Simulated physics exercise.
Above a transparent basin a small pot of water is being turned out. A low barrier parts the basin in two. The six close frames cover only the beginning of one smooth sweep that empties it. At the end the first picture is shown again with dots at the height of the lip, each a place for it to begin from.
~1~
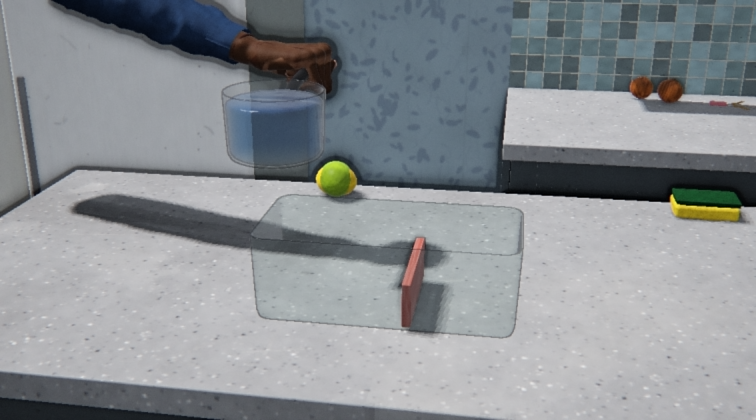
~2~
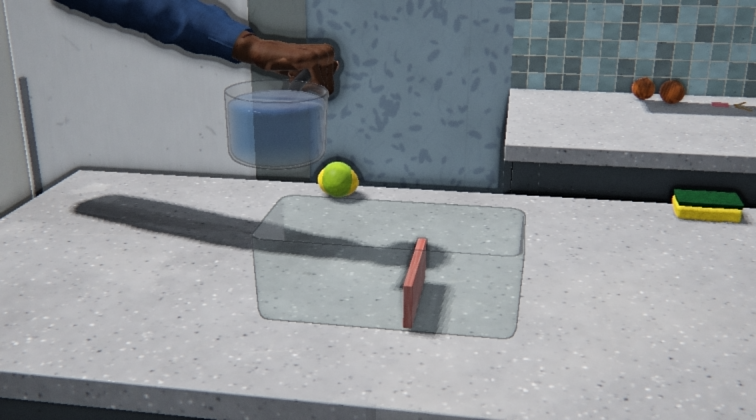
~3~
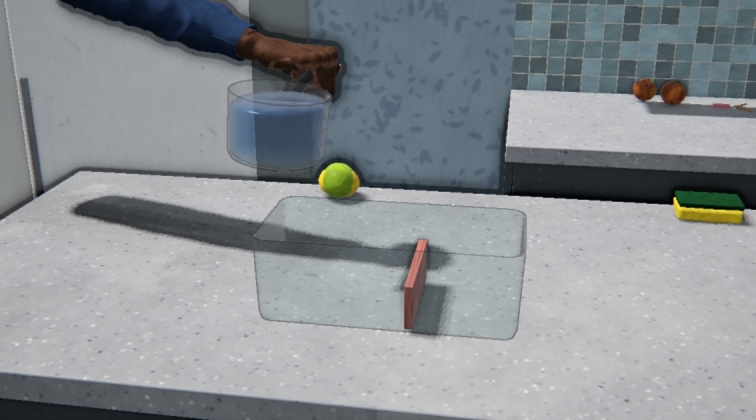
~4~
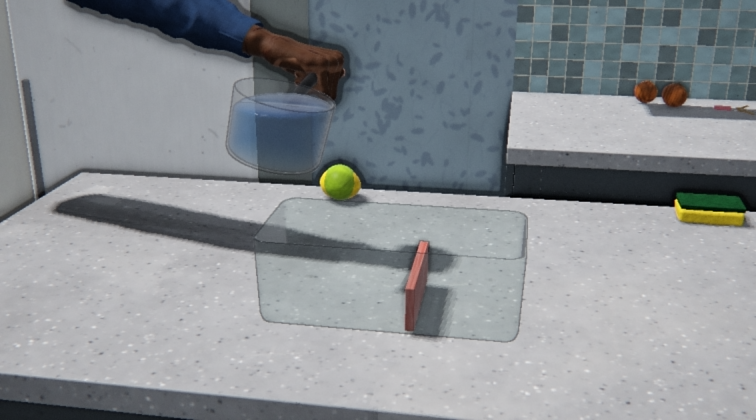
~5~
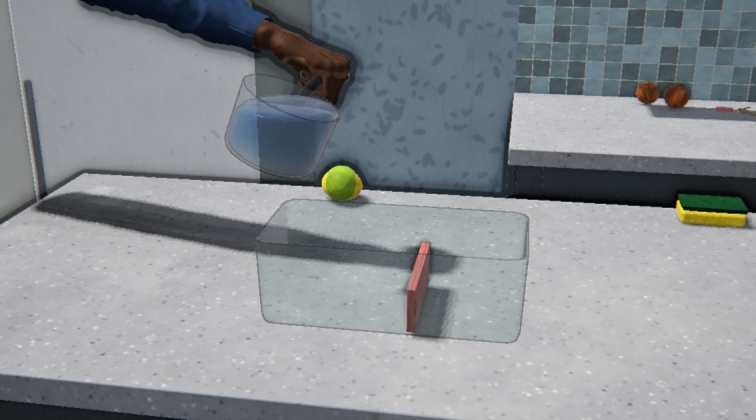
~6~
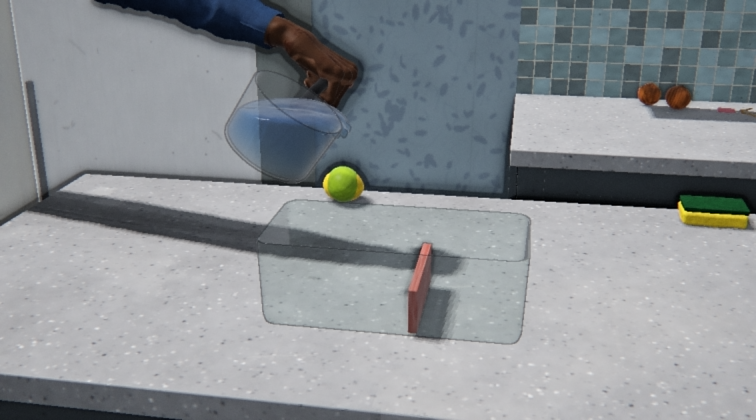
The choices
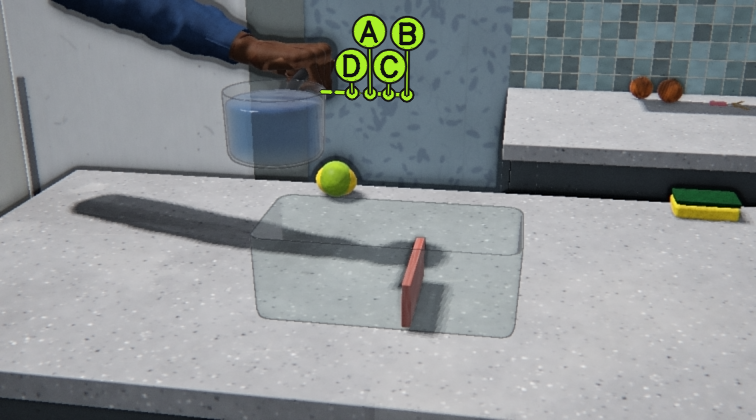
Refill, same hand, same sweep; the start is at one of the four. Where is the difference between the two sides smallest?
The answer is dot A.
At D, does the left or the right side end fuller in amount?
The left one.
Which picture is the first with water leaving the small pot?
Picture 5.
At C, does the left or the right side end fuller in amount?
More ends on the right.
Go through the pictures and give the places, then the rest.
In the first frame, upright, lip at (322, 91); basin from (257, 315) to (515, 335); top of the wall at (414, 260); nothing has left yet.
In the second frame, upright, lip at (324, 93); nothing has left yet.
In the third frame, tipped about 6°, lip at (328, 98); nothing has left yet.
In the fourth frame, tipped about 13°, lip at (332, 107); nothing has left yet.
In the fifth frame, tipped about 23°, lip at (337, 117); water is over the lip, down to (337, 117).
In the sixth frame, tipped about 34°, lip at (340, 129); water is over the lip, down to (345, 135).
On the marked copy, A at (370, 93); B at (406, 95); C at (388, 94); D at (352, 92).
For dot A, about 46 % ends left of the wall and 53 % right of it.
For dot B, about 4 % ends left of the wall and 94 % right of it.
For dot C, about 22 % ends left of the wall and 77 % right of it.
For dot D, about 74 % ends left of the wall and 24 % right of it.
